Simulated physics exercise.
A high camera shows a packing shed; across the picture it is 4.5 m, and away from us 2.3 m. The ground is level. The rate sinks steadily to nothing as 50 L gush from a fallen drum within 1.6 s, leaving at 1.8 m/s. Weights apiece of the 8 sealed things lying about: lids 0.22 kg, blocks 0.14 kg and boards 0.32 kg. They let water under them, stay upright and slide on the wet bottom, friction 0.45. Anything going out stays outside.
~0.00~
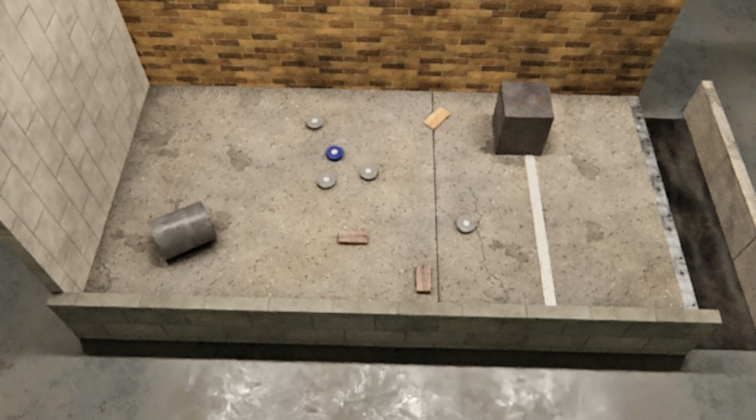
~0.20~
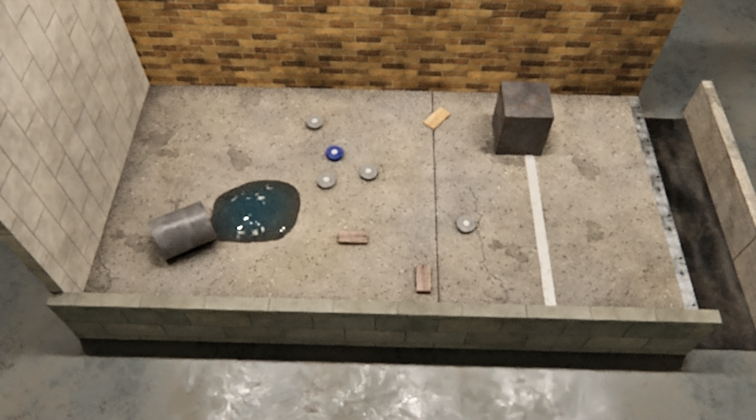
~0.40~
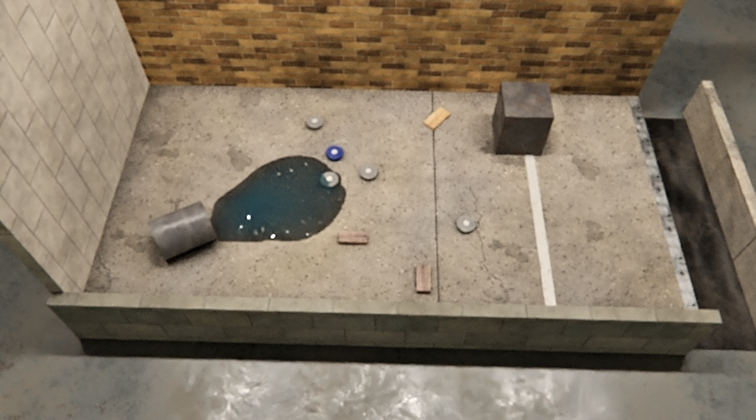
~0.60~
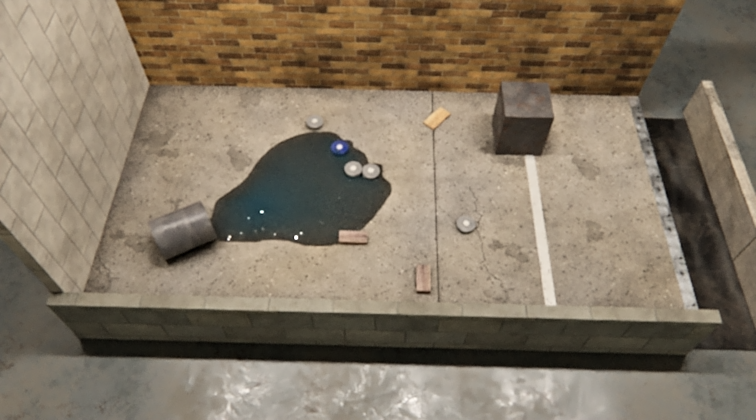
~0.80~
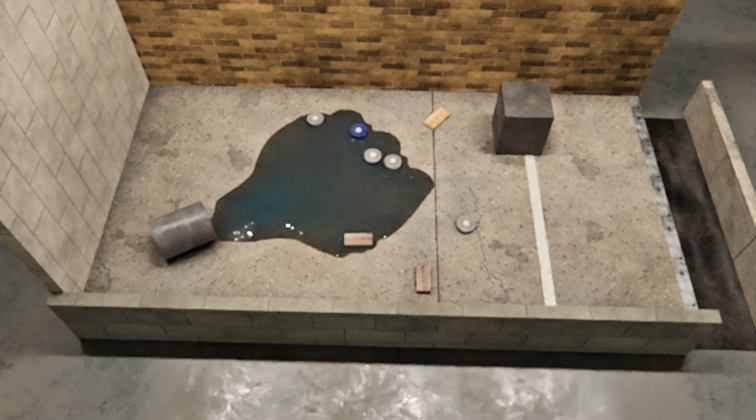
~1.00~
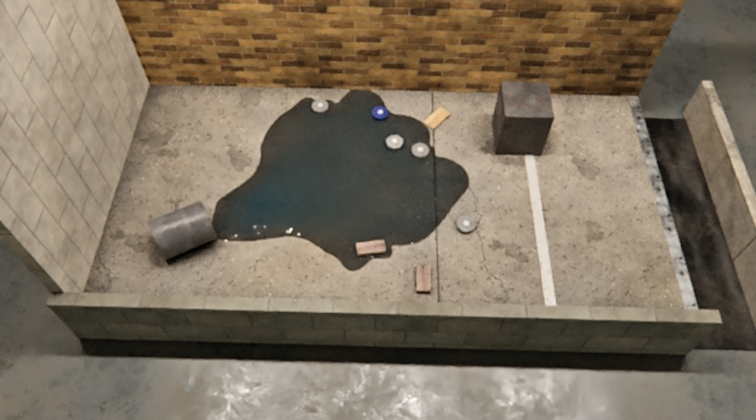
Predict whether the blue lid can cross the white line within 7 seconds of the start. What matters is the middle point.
In the end the blue lid reaches the far side.
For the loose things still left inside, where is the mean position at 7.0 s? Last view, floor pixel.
Centre of the remaining things: Roughly (488, 186).
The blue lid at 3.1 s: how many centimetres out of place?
By that time, close to 150 cm.
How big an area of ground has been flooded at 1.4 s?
Somewhere about 3.5 m2, give or take.
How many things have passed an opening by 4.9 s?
It comes to 1.
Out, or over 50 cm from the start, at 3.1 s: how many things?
By then the count is 6.
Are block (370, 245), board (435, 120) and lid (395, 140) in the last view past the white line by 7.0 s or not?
First never got there, second got there, third got there.
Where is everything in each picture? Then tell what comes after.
The first picture shows the blue lid at (335, 152), on the bottom; 0.0 m2 under water; 0 of 8 have shifted.
The second picture shows the blue lid at (335, 152), on the bottom; 0.3 m2 under water; 0 of 8 have shifted.
The third picture shows the blue lid at (335, 152), on the bottom; 0.6 m2 under water; 0 of 8 have shifted.
The fourth picture shows the blue lid at (340, 147) rests on the ground, 7 cm from its start; 1.1 m2 under water; 2 of 8 have shifted.
The fifth picture shows the blue lid at (359, 130) rests on the ground, 32 cm from its start; 1.7 m2 under water; 4 of 8 have shifted.
The sixth picture shows the blue lid at (380, 112), on the bottom, 61 cm from its start; water covers 2.3 m2; 5 of 8 have shifted.
After 1.4 s the blue lid is near (419, 93), 1.0 m from its start, afloat; 0 of 8 are over the mark; 3 afloat.
After 3.1 s the blue lid is near (500, 96), 1.6 m from its start, afloat; 2 of 8 are over the mark; 3 afloat.
After 4.9 s the blue lid is near (602, 111), 2.5 m from its start, aground; 4 of 8 are over the mark; 0 afloat.
After 7.0 s the blue lid is near (603, 112), 2.5 m from its start, aground; 4 of 8 are over the mark; 0 afloat.
